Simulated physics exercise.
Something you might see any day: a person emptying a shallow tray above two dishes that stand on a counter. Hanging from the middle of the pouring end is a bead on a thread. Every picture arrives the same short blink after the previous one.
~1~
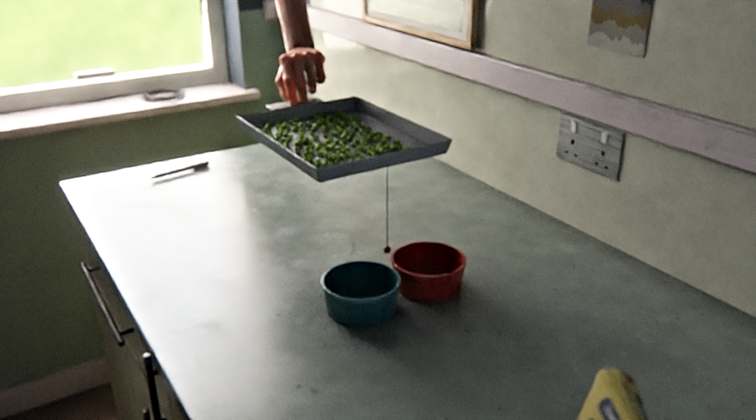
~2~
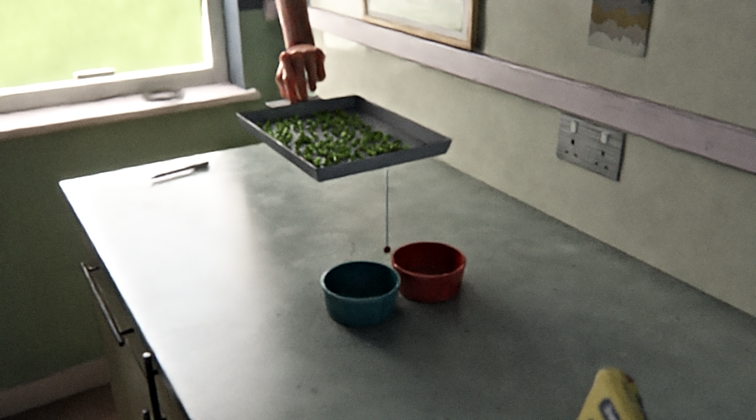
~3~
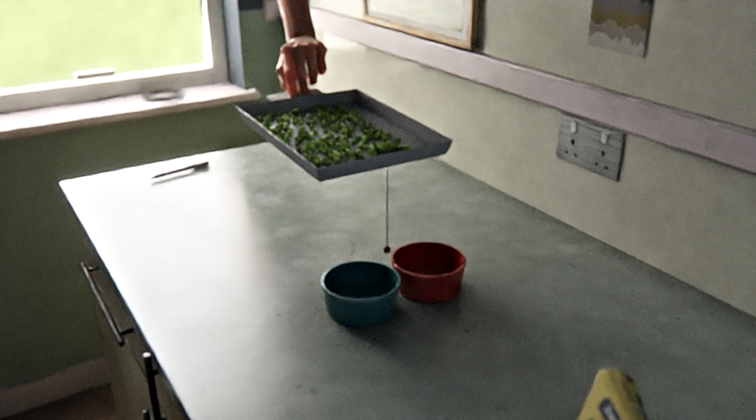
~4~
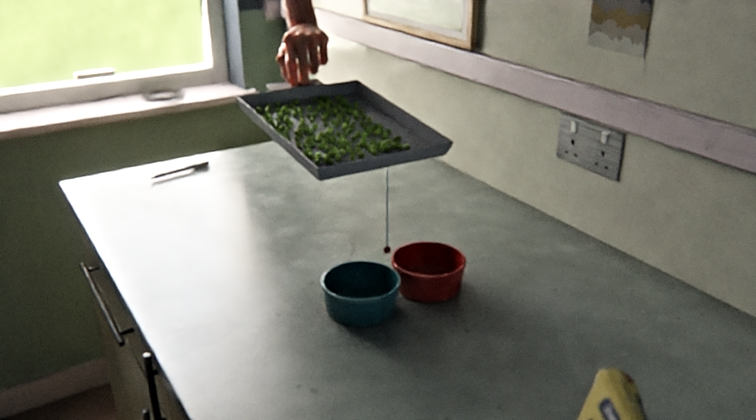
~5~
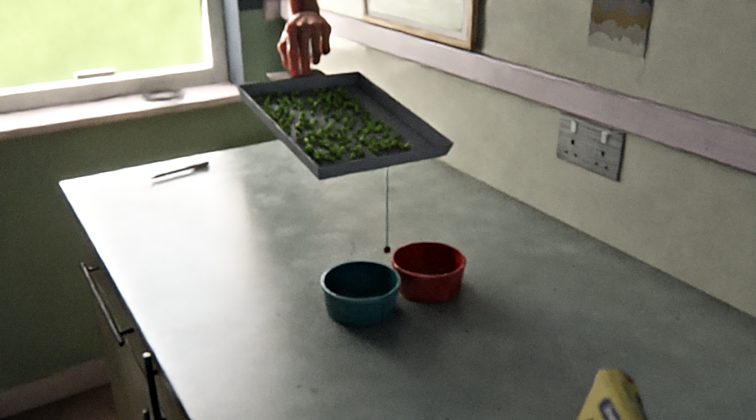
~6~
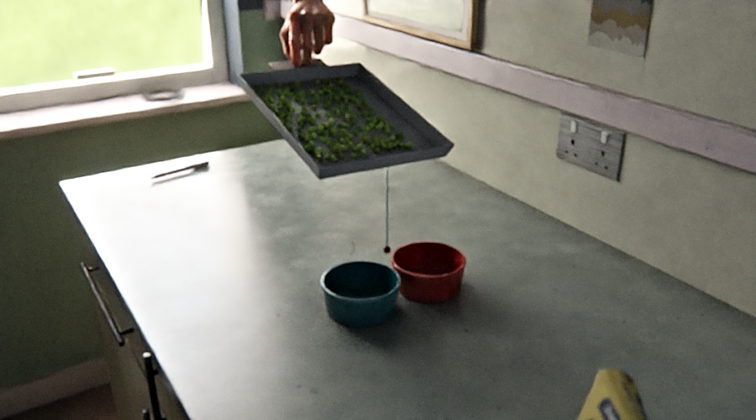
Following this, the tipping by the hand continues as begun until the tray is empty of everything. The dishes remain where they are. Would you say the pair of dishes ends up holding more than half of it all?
Mostly kept.
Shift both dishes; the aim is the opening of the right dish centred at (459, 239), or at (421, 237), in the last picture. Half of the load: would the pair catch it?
Try 1: Not up to half; try 2: Not up to half.
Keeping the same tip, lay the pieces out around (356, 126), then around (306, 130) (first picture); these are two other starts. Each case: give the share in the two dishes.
Estimate: 60 % first, 70 % second.
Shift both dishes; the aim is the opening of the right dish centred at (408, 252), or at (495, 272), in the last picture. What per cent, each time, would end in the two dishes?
About 10 per cent, then about 20 per cent.
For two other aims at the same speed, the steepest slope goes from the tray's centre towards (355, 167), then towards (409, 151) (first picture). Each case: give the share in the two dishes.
So it's 60 percent with the first slope and 50 percent with the other.
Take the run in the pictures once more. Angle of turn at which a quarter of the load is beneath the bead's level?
Angle: Approx. 100 degrees.
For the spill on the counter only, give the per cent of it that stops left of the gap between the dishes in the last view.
It comes to near 10 percent of the spill.
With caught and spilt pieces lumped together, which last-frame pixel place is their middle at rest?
Roughly at (430, 283).
Just after the last frame, tray tipped steeply; almost all on the tray; just a few in the left dish; just a few in the right dish; just a few outside both; about a tenth in the air.
A moment on, tray tipped right over; roughly half on the tray; just a few in the left dish; about a tenth in the right dish; about a tenth outside both; roughly half in the air.
Further on, tray tipped past a quarter turn; about a tenth in the left dish; roughly half in the right dish; roughly a third outside both.
When it is over, tray tipped past a quarter turn; about a tenth in the left dish; roughly half in the right dish; roughly a third outside both.
